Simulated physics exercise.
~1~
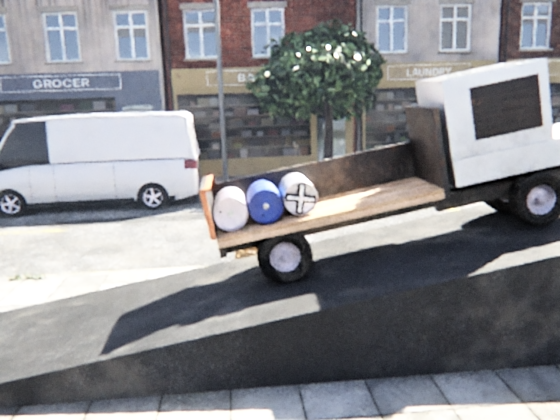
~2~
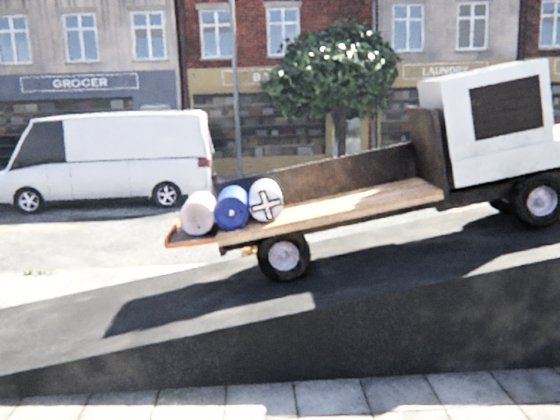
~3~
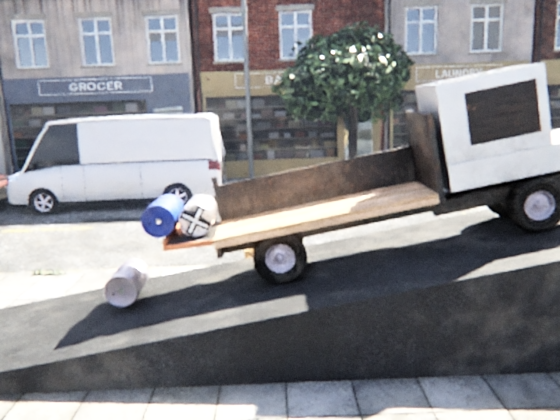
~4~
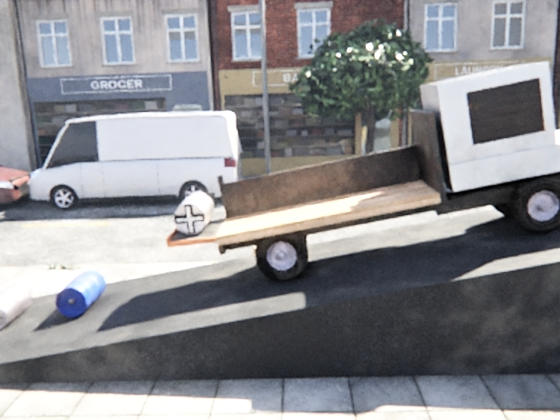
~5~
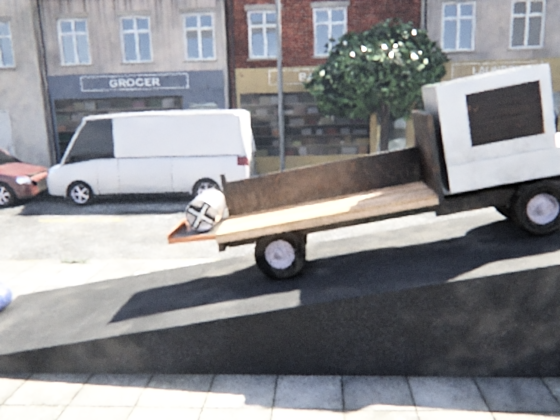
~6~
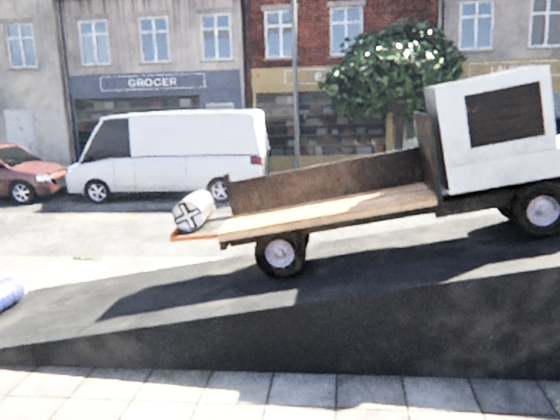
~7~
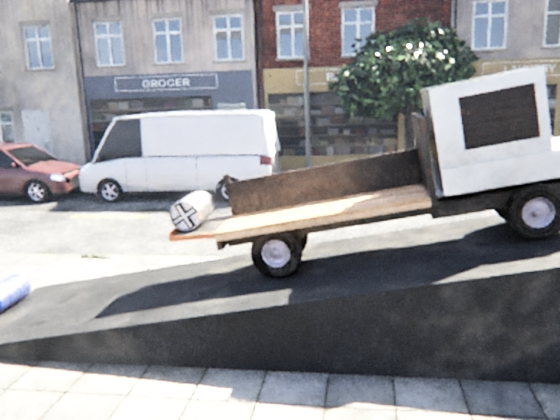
On a ramp in front of a row of shops, a truck's tailgate swings down and three kegs roll left; a plain pale one and then the blue one drop off onto the slope and roll away downhill, while the one with a cross stays on the lowered gate.
